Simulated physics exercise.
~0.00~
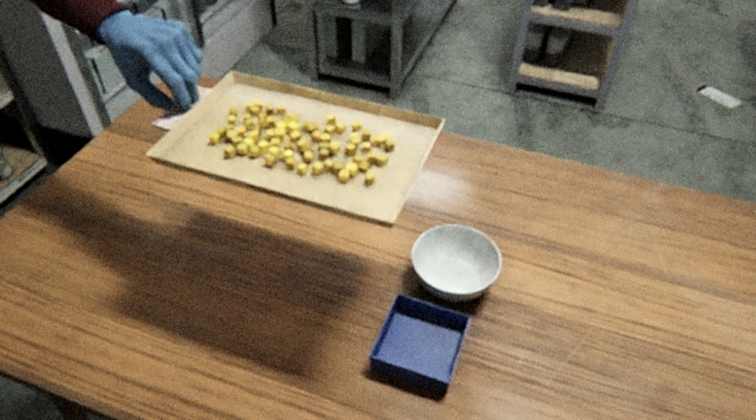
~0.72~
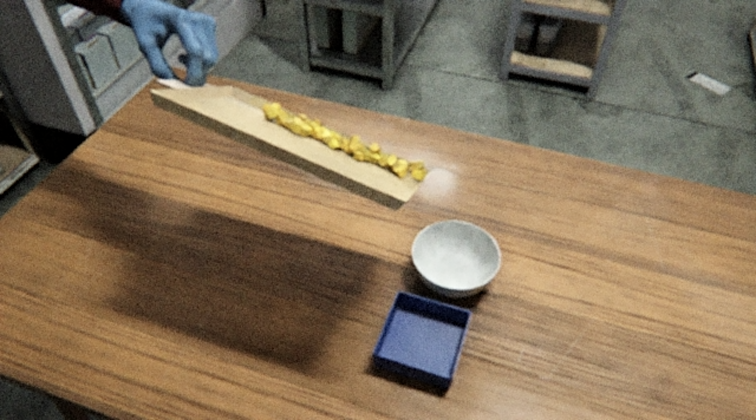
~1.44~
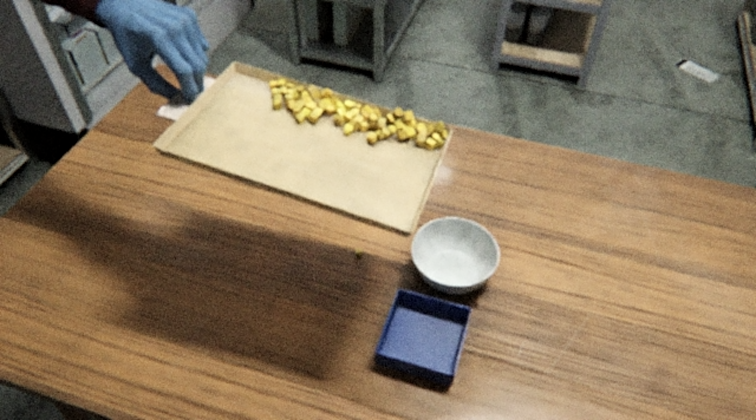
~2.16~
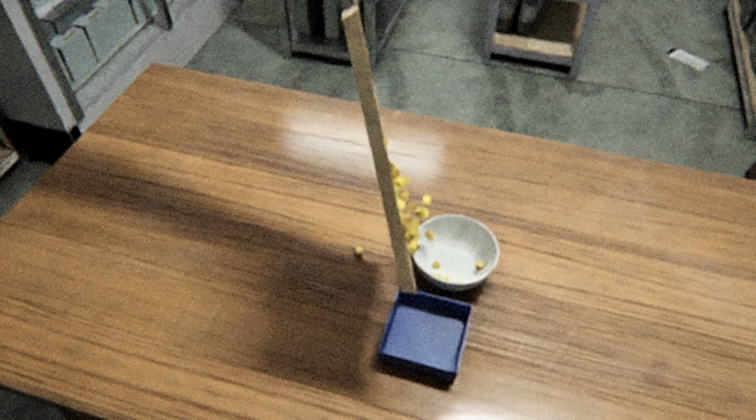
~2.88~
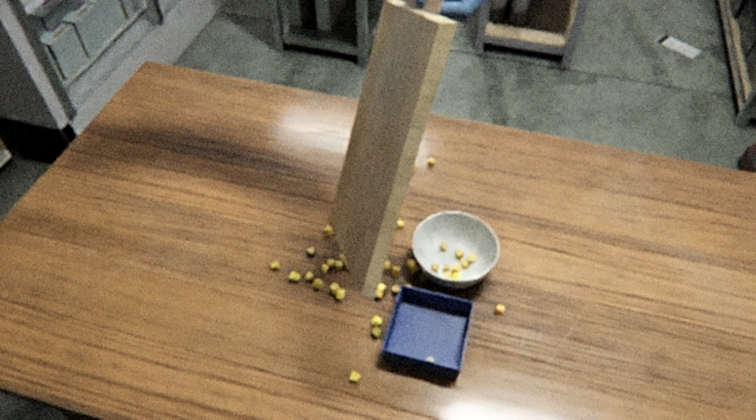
On a wooden table, a gloved hand tips a tray, spilling most yellow cubes outside the bowl.
